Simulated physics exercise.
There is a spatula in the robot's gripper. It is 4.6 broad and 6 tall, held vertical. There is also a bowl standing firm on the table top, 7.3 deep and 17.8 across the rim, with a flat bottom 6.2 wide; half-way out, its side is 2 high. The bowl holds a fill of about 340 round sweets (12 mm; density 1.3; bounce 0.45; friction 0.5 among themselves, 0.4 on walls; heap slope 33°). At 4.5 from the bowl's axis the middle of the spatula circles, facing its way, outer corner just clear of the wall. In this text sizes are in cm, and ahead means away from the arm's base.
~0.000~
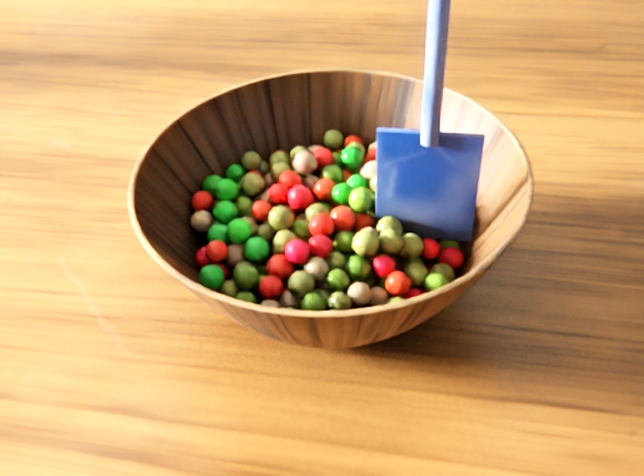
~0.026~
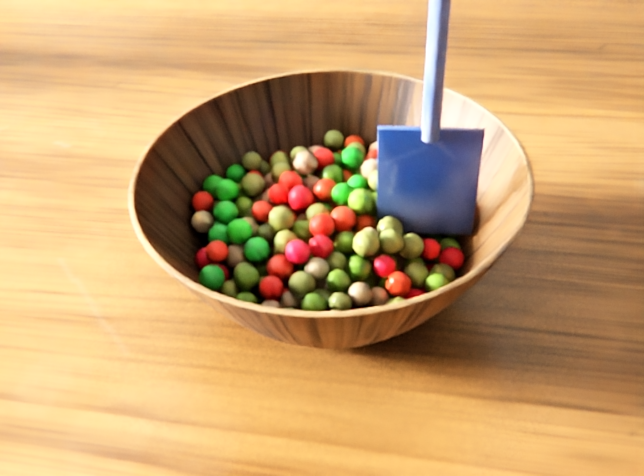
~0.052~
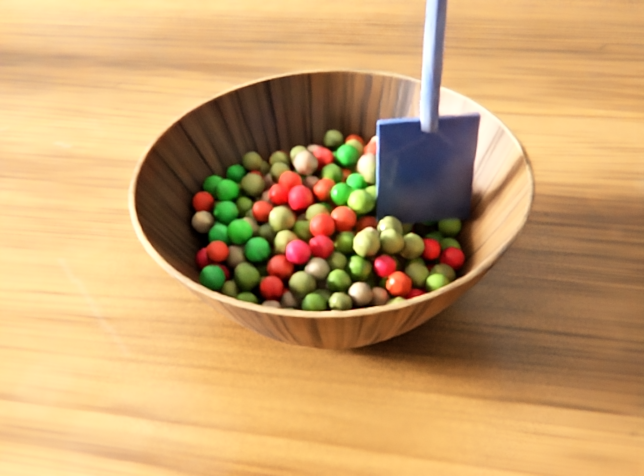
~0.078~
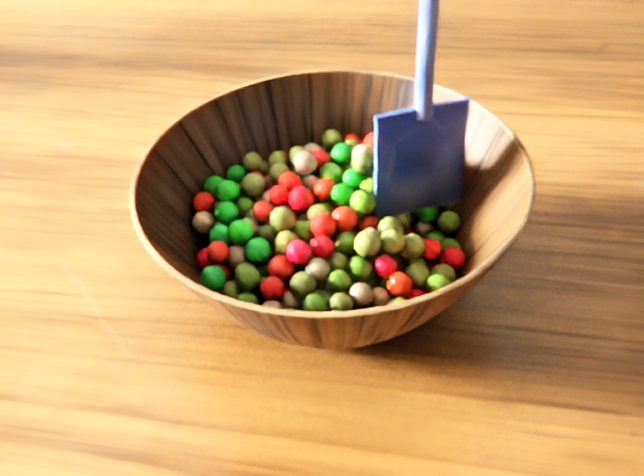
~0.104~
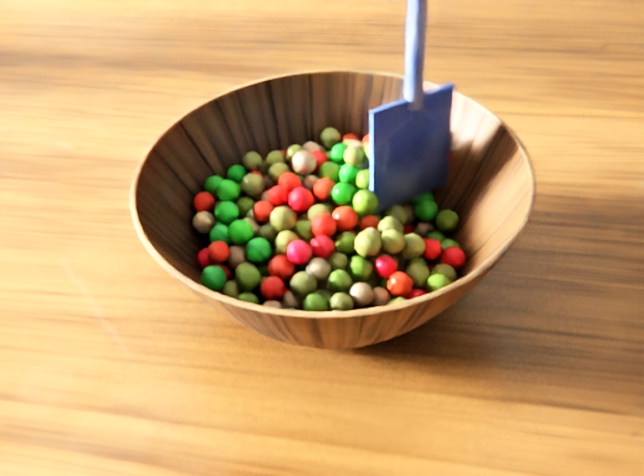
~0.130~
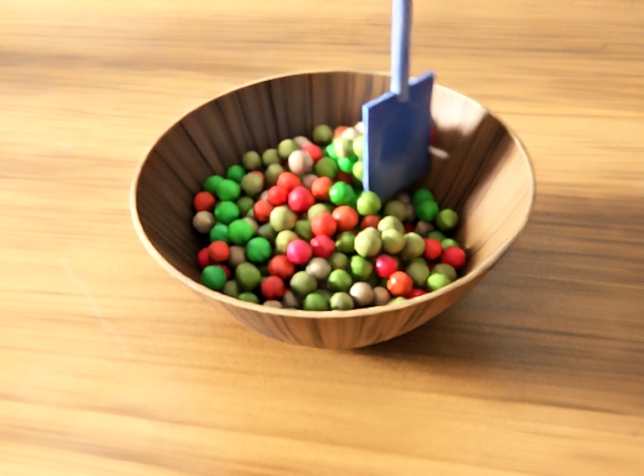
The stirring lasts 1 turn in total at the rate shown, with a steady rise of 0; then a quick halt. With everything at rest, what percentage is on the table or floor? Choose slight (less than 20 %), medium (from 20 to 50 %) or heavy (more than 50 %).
The share is slight.
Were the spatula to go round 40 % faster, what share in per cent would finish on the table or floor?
Then about 20 per cent.
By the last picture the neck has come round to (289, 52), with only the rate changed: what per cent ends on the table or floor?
Roughly 35 per cent.
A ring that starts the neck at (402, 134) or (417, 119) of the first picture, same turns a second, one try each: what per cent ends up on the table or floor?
I'd put it at around 5 and 10 percent.
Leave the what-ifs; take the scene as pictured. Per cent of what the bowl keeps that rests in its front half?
Around 35 percent of it.
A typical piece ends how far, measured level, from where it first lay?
About 4 centimetres.
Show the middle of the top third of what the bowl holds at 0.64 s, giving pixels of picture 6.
Centre estimate: (409, 255).
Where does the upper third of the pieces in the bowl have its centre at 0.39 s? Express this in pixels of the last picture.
Roughly at (226, 217).
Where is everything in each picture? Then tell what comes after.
The first picture shows the spatula neck at (433, 102), 0° round; upper third of the load around (321, 211), from x 200 to 455, top at y 140; 335 in the bowl.
The second picture shows the spatula neck at (433, 98), 4° round; upper third of the load around (322, 210), from x 205 to 455, top at y 140.
The third picture shows the spatula neck at (431, 88), 15° round; upper third of the load around (322, 203), from x 205 to 460, top at y 140.
The fourth picture shows the spatula neck at (425, 77), 27° round; upper third of the load around (323, 203), from x 205 to 455, top at y 140.
The fifth picture shows the spatula neck at (415, 68), 39° round; upper third of the load around (323, 202), from x 205 to 455, top at y 130.
The sixth picture shows the spatula neck at (401, 60), 51° round; upper third of the load around (323, 201), from x 205 to 455, top at y 120; 335 in the bowl.
After 0.39 s, 171° round, highest piece 9 above the table; 332 in the bowl, 3 in flight or on the tool.
After 0.64 s, 291° round, highest piece 10 above the table; 313 in the bowl, 16 on the table or floor, 6 in flight or on the tool.
After 0.97 s, 0° round, highest piece 8 above the table; 300 in the bowl, 34 on the table or floor, 1 in flight or on the tool.
After 1.67 s, 0° round, highest piece 8 above the table; 300 in the bowl, 35 on the table or floor.
In the end, 300 in the bowl, 35 on the table or floor. That is 10 % on the table or floor.
